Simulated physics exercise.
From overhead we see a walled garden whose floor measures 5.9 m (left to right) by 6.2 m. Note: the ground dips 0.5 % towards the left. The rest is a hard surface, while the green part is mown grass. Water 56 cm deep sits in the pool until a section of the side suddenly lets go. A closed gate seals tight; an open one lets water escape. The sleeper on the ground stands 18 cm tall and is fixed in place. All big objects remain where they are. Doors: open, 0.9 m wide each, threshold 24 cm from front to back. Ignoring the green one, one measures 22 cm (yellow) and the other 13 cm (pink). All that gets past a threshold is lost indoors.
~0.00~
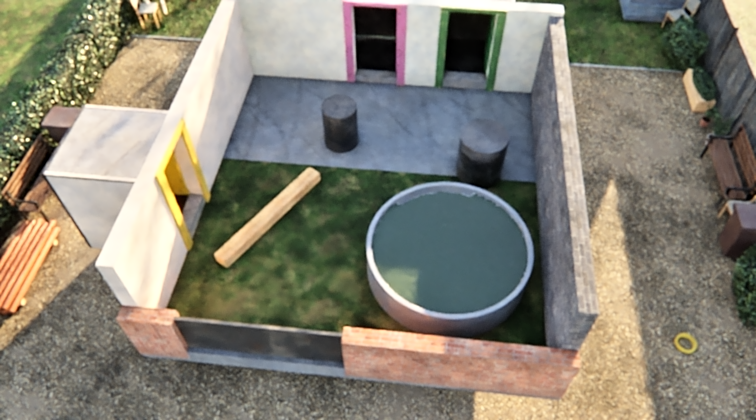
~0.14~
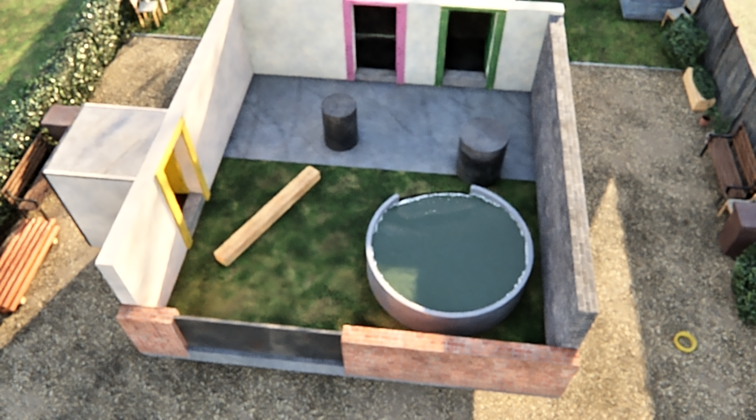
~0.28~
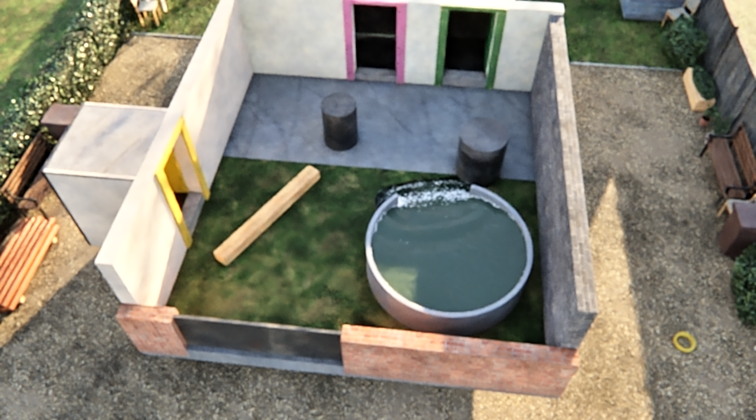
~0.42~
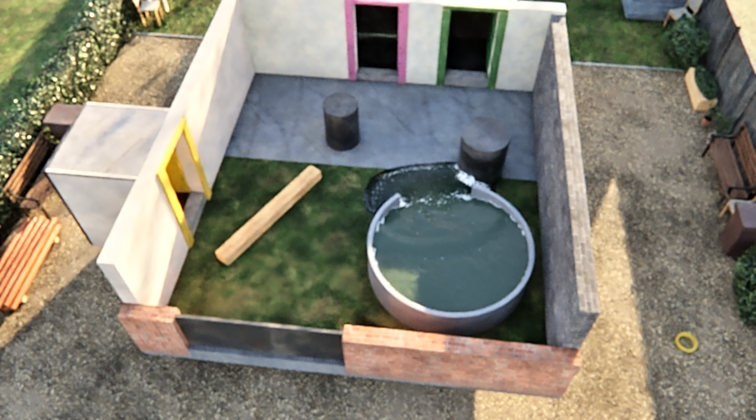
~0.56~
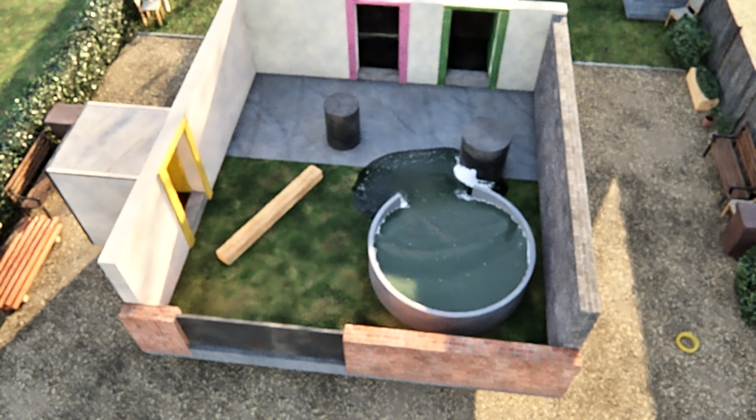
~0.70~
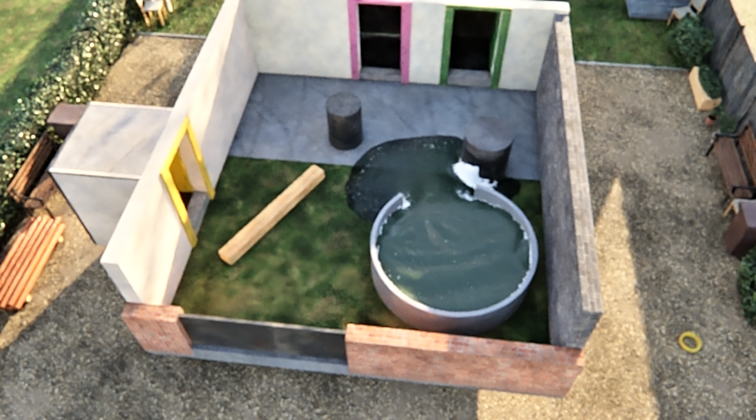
Walled garden from overhead, a round pool's far side opening and water pouring out, spreading across the grass and grey paving.
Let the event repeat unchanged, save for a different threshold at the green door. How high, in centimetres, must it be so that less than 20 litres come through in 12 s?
It must be about 12.5 cm high.
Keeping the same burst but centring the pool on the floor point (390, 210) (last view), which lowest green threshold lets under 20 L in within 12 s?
It should be around 13.0 cm high.
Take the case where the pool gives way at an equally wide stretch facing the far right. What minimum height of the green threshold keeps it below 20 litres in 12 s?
Roughly 18 cm.
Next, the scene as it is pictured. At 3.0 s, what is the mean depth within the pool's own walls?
It averages close to 26 centimetres.
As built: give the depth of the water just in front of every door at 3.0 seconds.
Green 16, yellow 0, pink 24 cm.
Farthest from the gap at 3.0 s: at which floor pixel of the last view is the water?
The farthest wet point sits near (258, 74).
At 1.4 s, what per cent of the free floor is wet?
About 30 per cent.
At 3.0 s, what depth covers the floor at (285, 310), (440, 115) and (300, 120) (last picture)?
Respectively 0 cm, 5 cm and 1 cm.
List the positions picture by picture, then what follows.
In the first picture, still water, 56 cm deep, in the pool at (449, 248); the green door at (469, 49) is dry.
In the second picture, the gap is on the far side, the front 0.3 m out at a hidden place; the back of the pool holds 56 cm.
In the third picture, water pours out on the far side and has run 0.6 m, to (463, 182); about 10 cm deep outside, 56 cm at the back.
In the fourth picture, water pours out on the far side and has run 1.0 m, to (393, 171); about 9 cm deep outside, 56 cm at the back.
In the fifth picture, the front is at (400, 155), 1.4 m from the gap on the far side; 2.7 m2 of floor is wet, 56 cm left at the back.
In the sixth picture, the gap is on the far side, the front 1.7 m out at (397, 143); the back of the pool holds 56 cm; 1.6 m in a straight line remain to the green door at (474, 46).
After 1.4 s water covers 30 % of the floor, deepest (33 cm) near (464, 178); it has not reached the green door.
After 3.0 s water covers 55 % of the floor, deepest (24 cm) near (366, 81); 16 cm at the green door, 0 litres in over its 23 cm threshold.
After 12.0 s water covers 95 % of the floor, deepest (12 cm) near (249, 121); 5 cm at the green door, 0 litres in over its 23 cm threshold.
At the green door as built, the water arrived by 1.6 s and peaked near 18 cm at 2.0 s.
Run again over the same 12 s with other heights there, 29 litres in over 11.5 cm, 7 litres over 15.5 cm. The limit of 20 litres is kept from about 12.5 cm up.
